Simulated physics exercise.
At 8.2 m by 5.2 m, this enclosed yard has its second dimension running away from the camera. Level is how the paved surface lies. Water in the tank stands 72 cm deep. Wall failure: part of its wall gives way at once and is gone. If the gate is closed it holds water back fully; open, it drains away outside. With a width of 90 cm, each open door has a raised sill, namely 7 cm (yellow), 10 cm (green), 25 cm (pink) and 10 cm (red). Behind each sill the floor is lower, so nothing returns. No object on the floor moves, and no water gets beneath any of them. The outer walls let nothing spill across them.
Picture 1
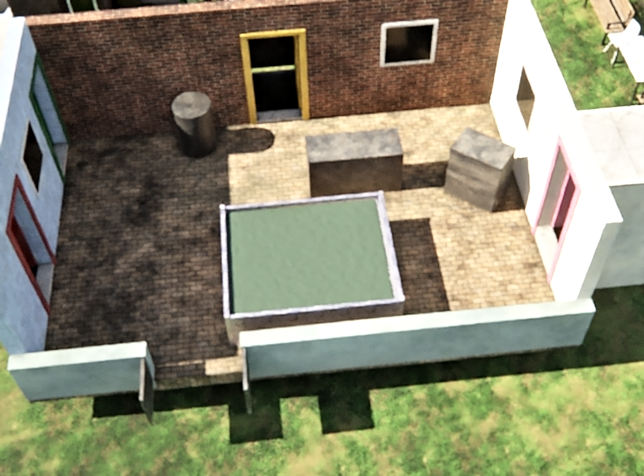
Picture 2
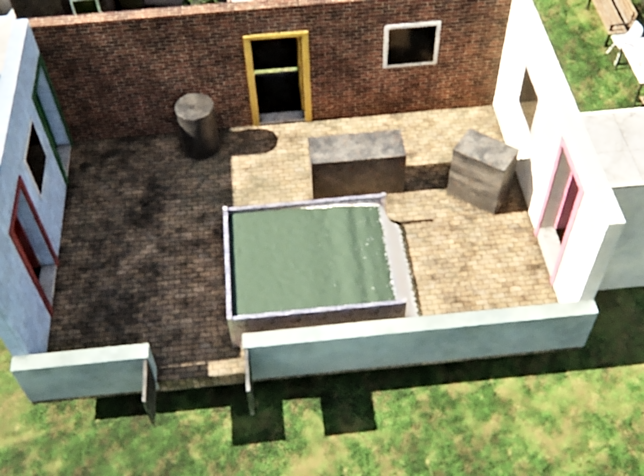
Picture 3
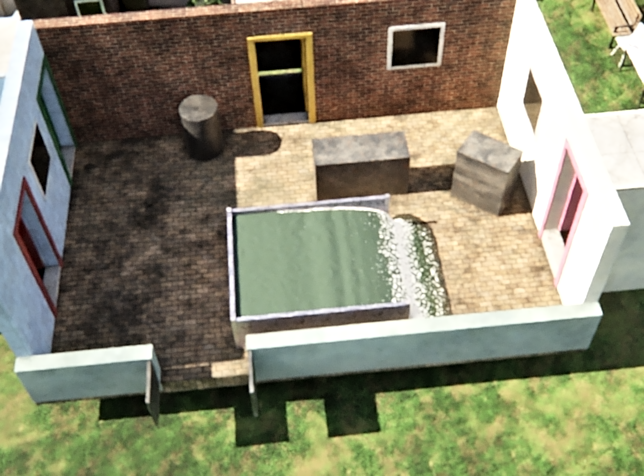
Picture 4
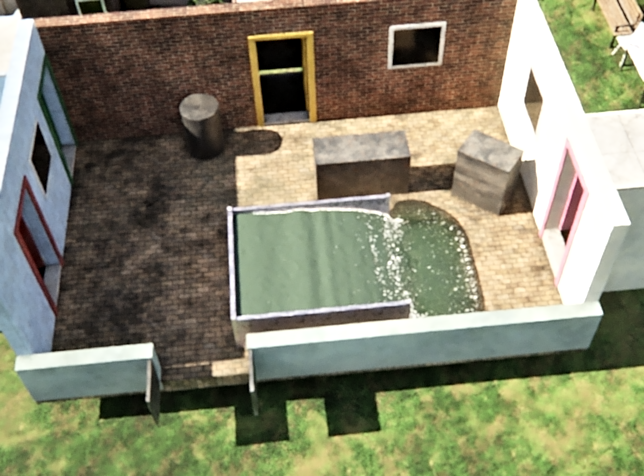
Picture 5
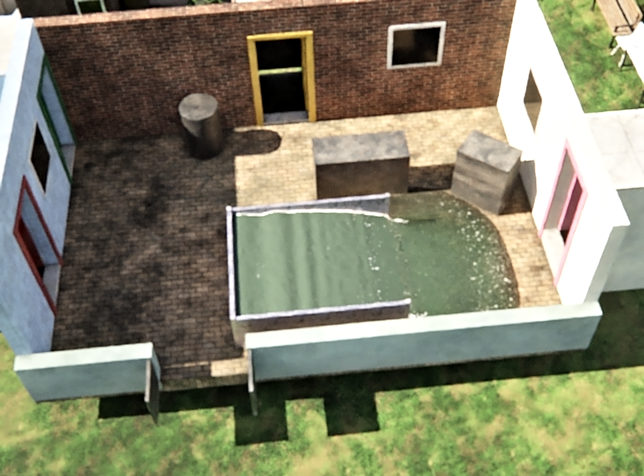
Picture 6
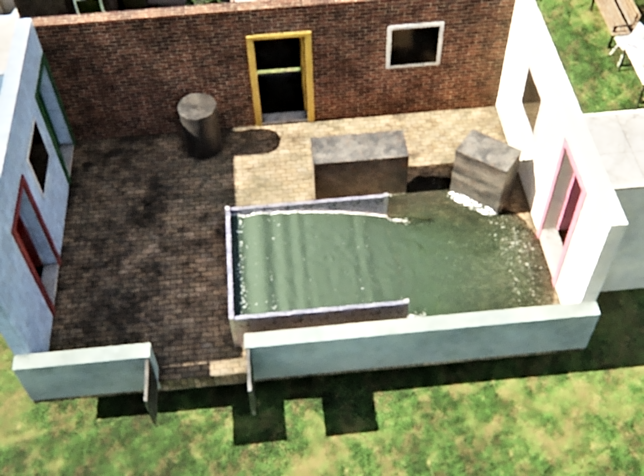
Green water bursts from the right side of a raised rectangular tank in a walled, paved yard, seen from high above at an angle. A grey drum stands left of a yellow-framed door in the brick back wall, with two grey blocks toward the right. The tank's right wall vanishes, and foaming water fans rightward around the nearer block toward the pink-framed doorway, while the view shifts very slightly.
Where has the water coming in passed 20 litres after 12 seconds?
In order: Yellow door: Limit not crossed; green door: Limit not crossed; pink door: Limit crossed; red door: Limit not crossed.
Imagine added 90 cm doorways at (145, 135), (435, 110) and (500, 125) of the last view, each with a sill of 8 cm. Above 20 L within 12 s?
First doorway falls short, second gets there, third gets there.
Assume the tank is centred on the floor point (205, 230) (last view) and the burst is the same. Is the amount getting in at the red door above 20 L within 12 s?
Then the red door stays within it.
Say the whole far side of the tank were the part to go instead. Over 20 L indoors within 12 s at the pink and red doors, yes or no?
So pink ends up short of it and red ends up short of it.
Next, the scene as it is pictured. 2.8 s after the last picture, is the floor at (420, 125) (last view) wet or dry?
Soaked.
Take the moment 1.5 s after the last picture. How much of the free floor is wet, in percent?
30 %.
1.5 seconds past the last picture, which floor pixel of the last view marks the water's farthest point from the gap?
Point: Roughly (491, 111).
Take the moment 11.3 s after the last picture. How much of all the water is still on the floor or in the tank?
Still there: Roughly 88 %.
Then, 0.7 s after the last picture water covers 25 % of the floor and is deepest (52 cm) near (558, 319); yellow door not reached, green door not reached, pink door 46 cm at the sill, 46 L in, red door not reached.
Then, 1.5 s after the last picture water covers 30 % of the floor and is deepest (52 cm) near (558, 319); yellow door not reached, green door not reached, pink door 51 cm at the sill, 154 L in, red door not reached.
Then, 2.8 s after the last picture water covers 35 % of the floor and is deepest (38 cm) near (505, 218); yellow door not reached, green door not reached, pink door 37 cm at the sill, 286 L in, red door not reached.
Then, 6.3 s after the last picture water covers 80 % of the floor and is deepest (20 cm) near (518, 193); yellow door 5 cm at the sill, 0 L in, green door 4 cm at the sill, 0 L in, pink door 13 cm at the sill, 312 L in, red door 5 cm at the sill, 0 L in.
Then, 11.3 s after the last picture water covers 95 % of the floor and is deepest (16 cm) near (528, 224); yellow door 7 cm at the sill, 0 L in, green door 8 cm at the sill, 1 L in, pink door 15 cm at the sill, 312 L in, red door 8 cm at the sill, 0 L in.
